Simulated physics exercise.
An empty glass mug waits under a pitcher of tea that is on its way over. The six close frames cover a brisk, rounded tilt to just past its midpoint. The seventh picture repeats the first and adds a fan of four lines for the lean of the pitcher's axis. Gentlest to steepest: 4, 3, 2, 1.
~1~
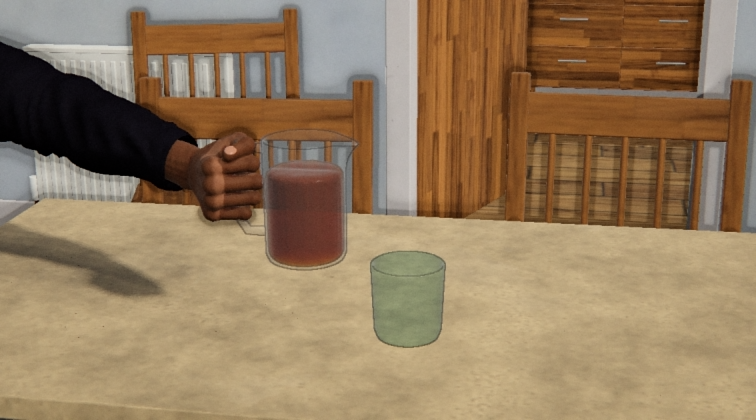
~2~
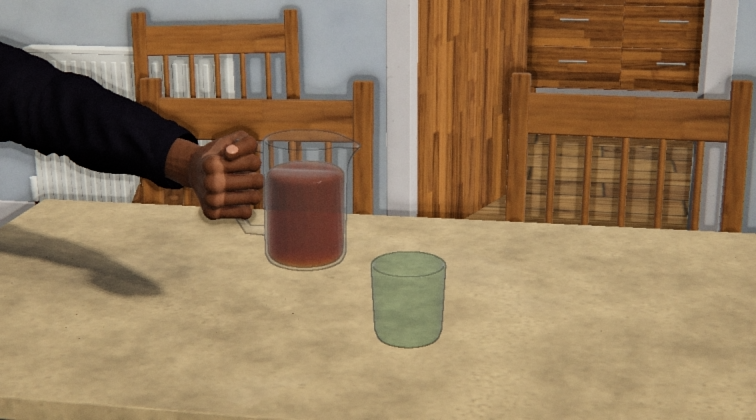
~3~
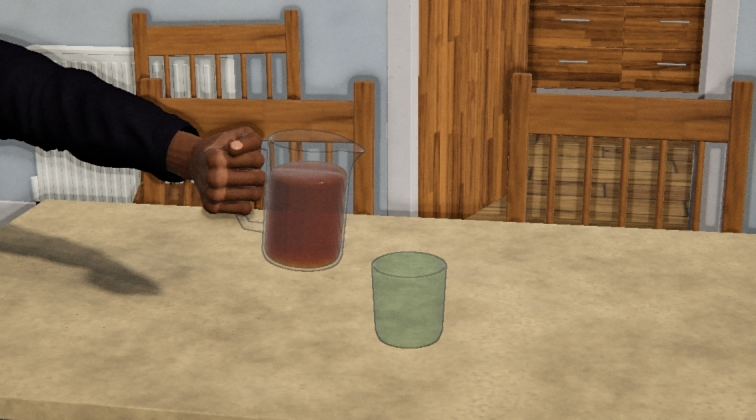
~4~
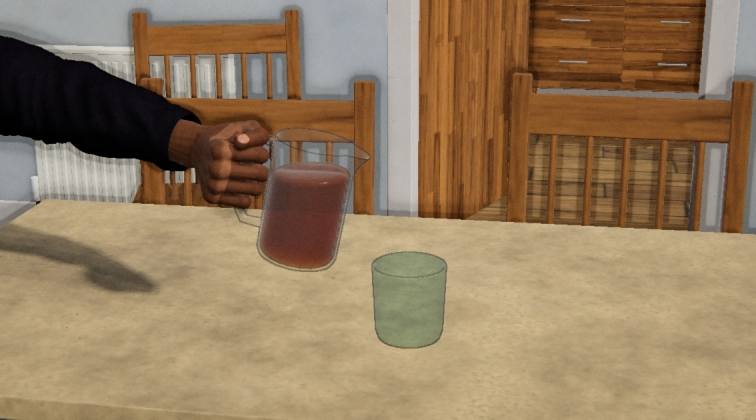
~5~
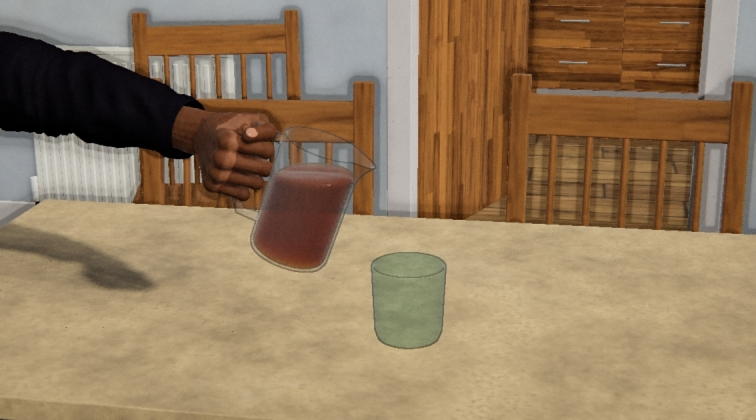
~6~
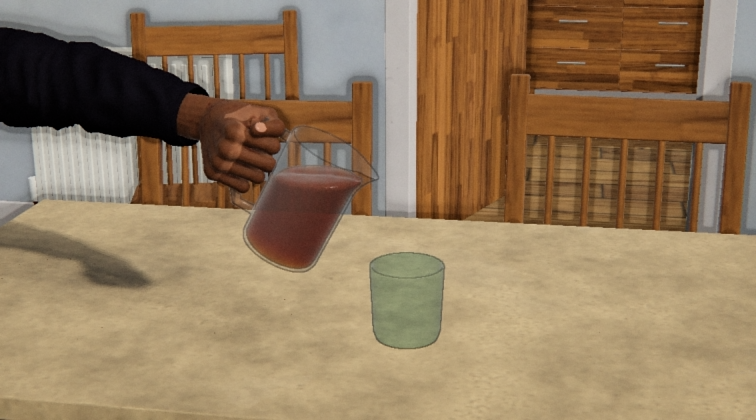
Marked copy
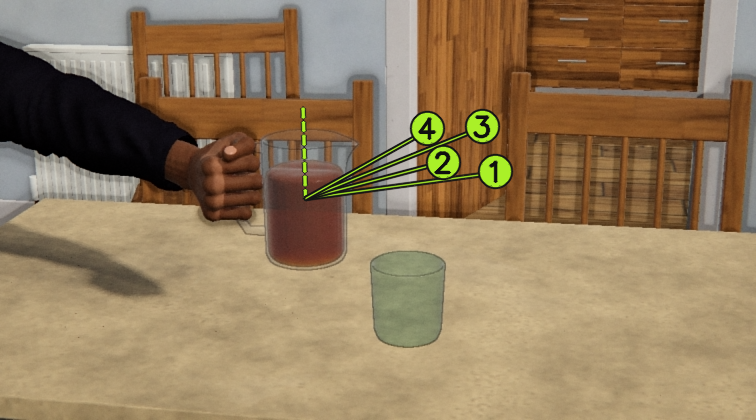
A hand gradually tilts a clear pitcher of reddish-brown tea rightward near an empty glass.
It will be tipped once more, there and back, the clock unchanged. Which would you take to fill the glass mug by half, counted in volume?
Choose 3.
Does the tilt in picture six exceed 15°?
Yes, it does.
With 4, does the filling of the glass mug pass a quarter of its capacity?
Yes, clearly.
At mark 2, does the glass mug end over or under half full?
Over.
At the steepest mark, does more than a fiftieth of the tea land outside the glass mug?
Yes, it does.
On the marked copy, 1 at (479, 174); 2 at (426, 166); 3 at (466, 133); 4 at (413, 138).
With 1, the glass mug ends with about 82 % of what it can hold; 9 % of the tea is spilt.
With 2, the glass mug ends with about 74 % of what it can hold.
With 3, the glass mug ends with about 51 % of what it can hold.
With 4, the glass mug ends with about 34 % of what it can hold.
